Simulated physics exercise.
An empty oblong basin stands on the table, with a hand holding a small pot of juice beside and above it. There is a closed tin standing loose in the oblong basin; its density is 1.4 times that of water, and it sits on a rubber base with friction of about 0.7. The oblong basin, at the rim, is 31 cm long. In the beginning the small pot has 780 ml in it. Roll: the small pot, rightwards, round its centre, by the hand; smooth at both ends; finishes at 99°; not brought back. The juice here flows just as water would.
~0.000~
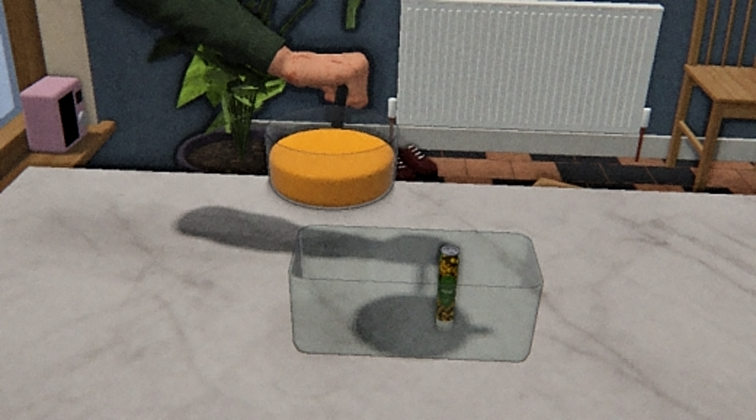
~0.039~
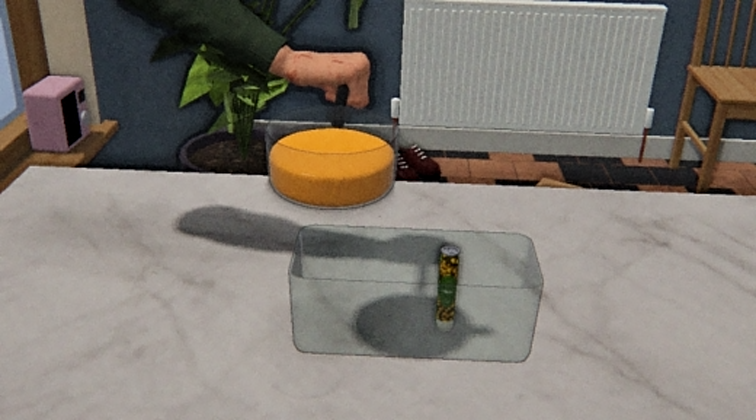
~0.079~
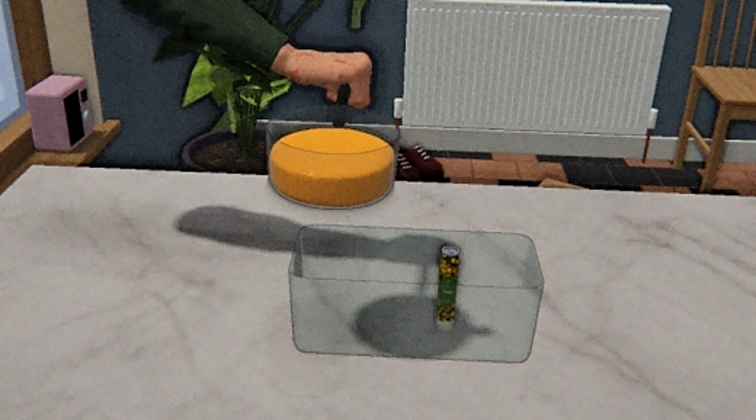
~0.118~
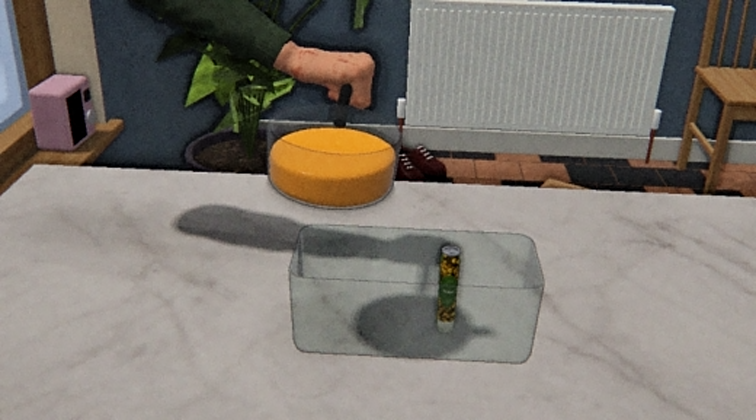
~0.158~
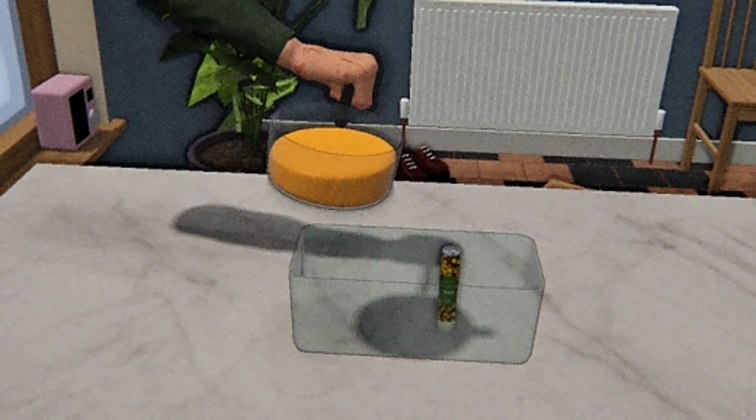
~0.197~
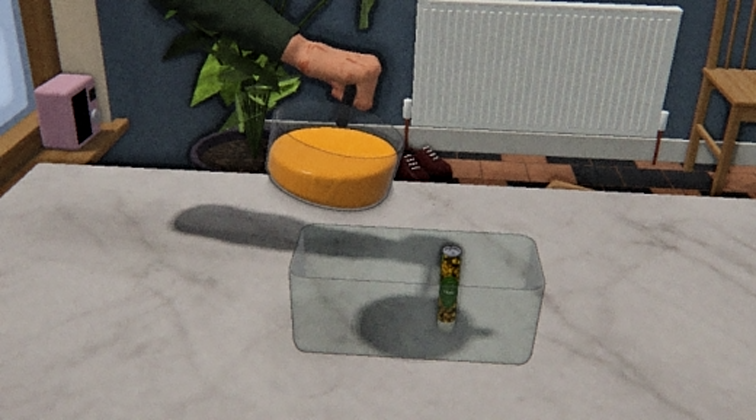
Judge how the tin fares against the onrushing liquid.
Watch, it's going to hold out.
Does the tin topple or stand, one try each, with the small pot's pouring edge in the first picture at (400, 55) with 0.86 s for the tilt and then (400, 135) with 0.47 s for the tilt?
Try 1: Still standing; try 2: Tipped over.
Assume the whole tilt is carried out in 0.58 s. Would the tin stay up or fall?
Result: Tin tipped over.
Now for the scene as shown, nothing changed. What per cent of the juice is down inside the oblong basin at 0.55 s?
6 %, more or less.
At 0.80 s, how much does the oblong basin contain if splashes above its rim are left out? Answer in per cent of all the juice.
Around 76 per cent of the whole.
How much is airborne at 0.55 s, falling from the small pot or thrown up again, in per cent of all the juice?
Close to 36 per cent, I'd say.
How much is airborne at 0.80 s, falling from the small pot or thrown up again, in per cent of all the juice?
Around 10 per cent of the liquid is in flight.
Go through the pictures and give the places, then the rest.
The first frame shows tilt 0°; pouring edge (398, 133); surface from (271, 148) to (395, 152); the oblong basin's rim runs from (295, 251) to (536, 261); the tin's top is at (450, 254).
The second frame shows tilt 1°; pouring edge (398, 133); surface from (271, 147) to (395, 152).
The third frame shows tilt 2°; pouring edge (399, 135); surface from (271, 146) to (396, 153).
The fourth frame shows tilt 5°; pouring edge (401, 137); surface from (272, 146) to (396, 153).
The fifth frame shows tilt 8°; pouring edge (402, 141); surface from (272, 145) to (396, 154).
The sixth frame shows tilt 12°; pouring edge (403, 146); surface from (272, 144) to (398, 155).
By 0.55 s the tilt is 70° and 59 per cent is still to pour; the tin stands where it began.
By 0.80 s the tilt is 98° and 14 per cent is still to pour; the tin stands where it began.
By 1.07 s the tilt is 99° and 2 per cent is still to pour; the tin stands where it began.
By 1.36 s the tilt is 99° and 0 per cent is still to pour; the tin stands where it began.
At rest the tin stands where it began.
